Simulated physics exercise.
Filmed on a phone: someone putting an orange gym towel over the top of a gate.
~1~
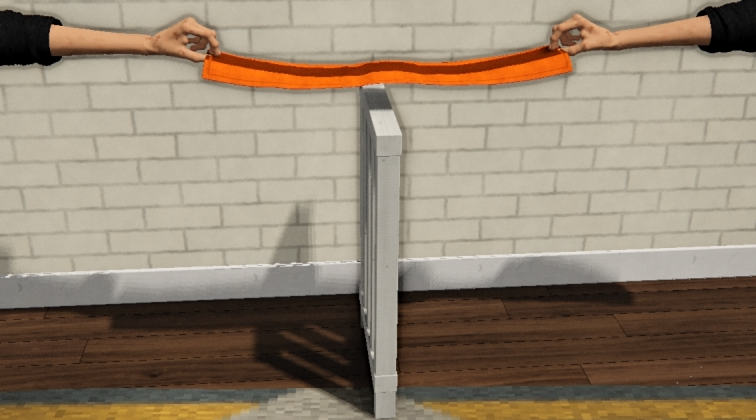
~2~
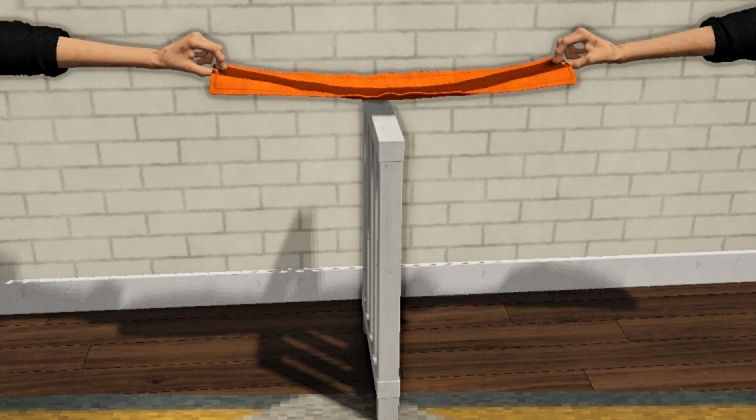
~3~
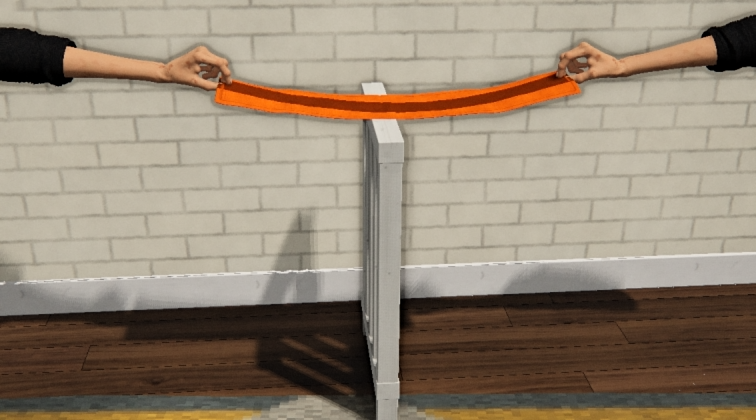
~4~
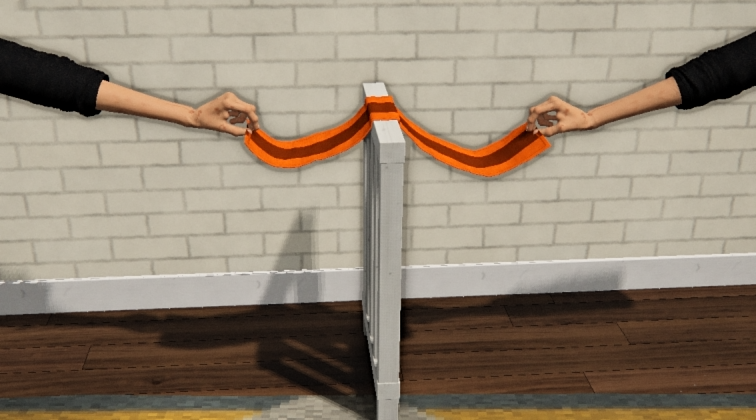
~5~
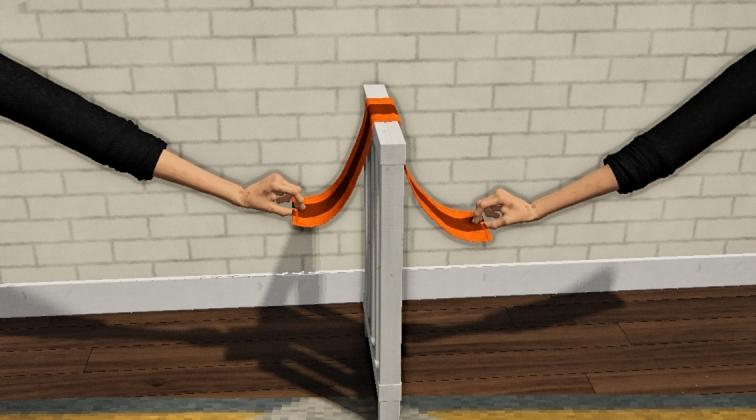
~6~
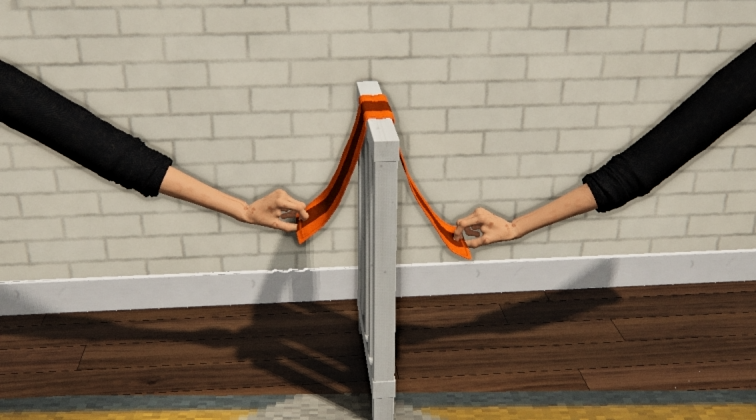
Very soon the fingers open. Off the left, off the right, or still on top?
Still on top.
Then, 0.18 s on from there, gym towel hanging on both sides, left end near (317, 237), right end near (452, 251).
Then, 0.28 s on from there, gym towel hanging on both sides, left end near (348, 243), right end near (413, 267).
Then, 0.50 s on from there, gym towel hanging on both sides, left end near (363, 243), right end near (387, 270).
In the end, gym towel hanging on both sides, left end near (363, 243), right end near (387, 270). The orange gym towel keeps its place.
